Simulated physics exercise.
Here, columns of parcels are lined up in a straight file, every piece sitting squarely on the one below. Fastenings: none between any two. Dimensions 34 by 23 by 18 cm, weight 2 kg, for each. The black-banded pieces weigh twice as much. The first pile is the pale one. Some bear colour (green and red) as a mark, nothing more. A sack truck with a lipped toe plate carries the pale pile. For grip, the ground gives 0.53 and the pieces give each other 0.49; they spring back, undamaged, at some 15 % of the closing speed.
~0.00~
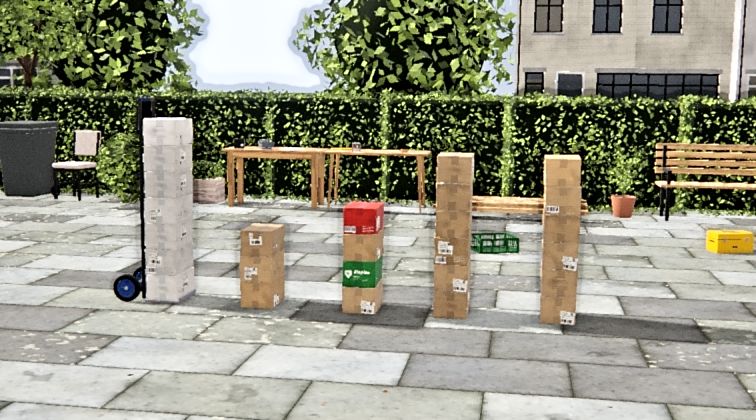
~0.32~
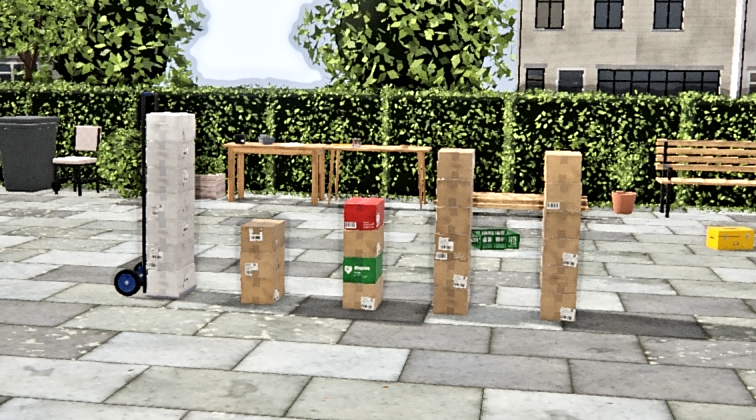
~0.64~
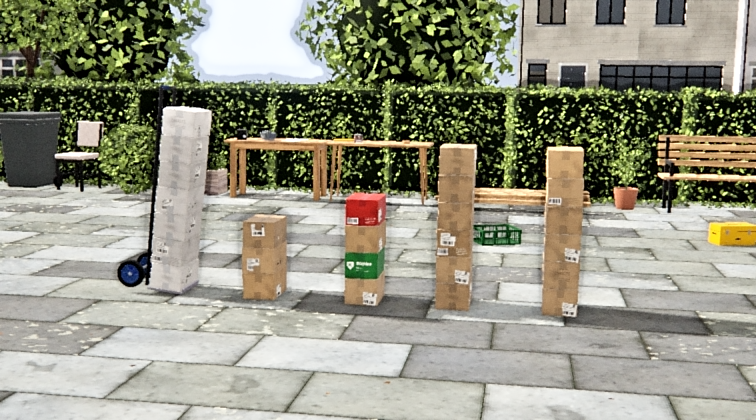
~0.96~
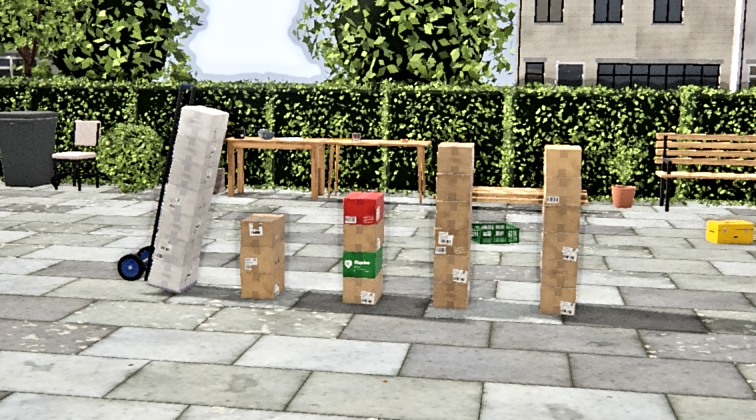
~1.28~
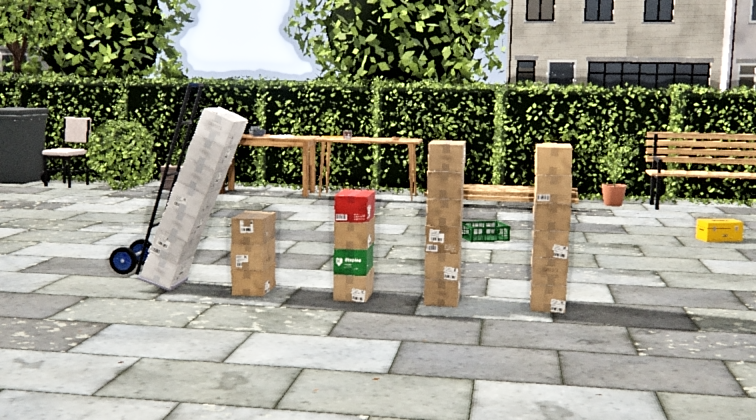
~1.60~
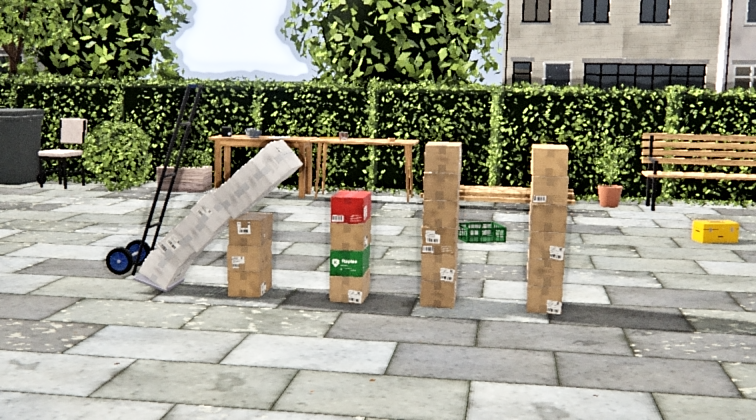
A paved courtyard backed by a clipped hedge, with wooden tables, benches and a building behind, is seen from a slightly raised, distant view. A tall pale stack stands on a blue-wheeled sack truck at left, beside four brown parcel columns, one with red and green pieces. The truck tilts rightward and the pale stack leans steeply over the short column, while the camera shifts slightly.
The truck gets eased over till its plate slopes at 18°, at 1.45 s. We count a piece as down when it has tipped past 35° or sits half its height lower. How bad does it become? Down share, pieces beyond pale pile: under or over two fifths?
Under.
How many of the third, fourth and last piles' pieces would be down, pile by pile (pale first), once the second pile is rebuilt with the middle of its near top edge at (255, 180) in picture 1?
Third 3, fourth 6, last 5.
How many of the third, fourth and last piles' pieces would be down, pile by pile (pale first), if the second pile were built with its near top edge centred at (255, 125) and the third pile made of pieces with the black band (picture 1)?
Third 4, fourth 6, last 5.
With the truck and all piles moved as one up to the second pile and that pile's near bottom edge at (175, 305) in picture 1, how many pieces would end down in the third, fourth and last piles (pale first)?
That would give third 0, fourth 0 and last 0.
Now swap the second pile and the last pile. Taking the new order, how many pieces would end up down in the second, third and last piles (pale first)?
Second 6, third 3, last 2.
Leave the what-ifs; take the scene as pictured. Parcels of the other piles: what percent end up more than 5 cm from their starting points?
Fraction: 30 %.
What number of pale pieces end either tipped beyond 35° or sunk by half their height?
The number you get is 7.
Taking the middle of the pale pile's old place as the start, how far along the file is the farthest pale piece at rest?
About 140 cm along the file.
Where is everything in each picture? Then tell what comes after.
In the first picture (each place is the centre of the face we see best), truck frame (141, 140) 0° forward; green parcel (359, 275); red parcel (360, 221); the others all in place.
The second picture shows truck frame (143, 135) 1° forward; red parcel (360, 217).
The third picture shows truck frame (159, 128) 6° forward, top of the pale pile leaning 6°; red parcel (362, 213); the others all in place.
The fourth picture shows truck frame (175, 126) 12° forward, top of the pale pile leaning 12°; red parcel (360, 212); the others all in place.
The fifth picture shows truck frame (179, 124) 17° forward, top of the pale pile leaning 22°; red parcel (351, 209); the others all in place.
The sixth picture shows truck frame (178, 125) 18° forward, top of the pale pile leaning 48°; red parcel (347, 210); green parcel (346, 264); the others all in place.
By 1.76 s, 7 of the pale pile down; none of the 19 other parcels down, 1 disturbed.
By 2.00 s, 7 of the pale pile down; none of the 19 other parcels down, 7 disturbed; red parcel tilted 6°; green parcel tilted 6°.
By 2.86 s, 7 of the pale pile down; 2 of the 19 other parcels down; red parcel tilted 27°, 57 mm lower; green parcel tilted 27°.
When it is over (3.6 s), 7 of the pale pile down; 1 of the 19 other parcels down; green parcel tilted 28°; red parcel tilted 28°, 58 mm lower. That is 5 per cent. In pixels of the last frame, middles, green parcel near (375, 259), red parcel near (407, 217).
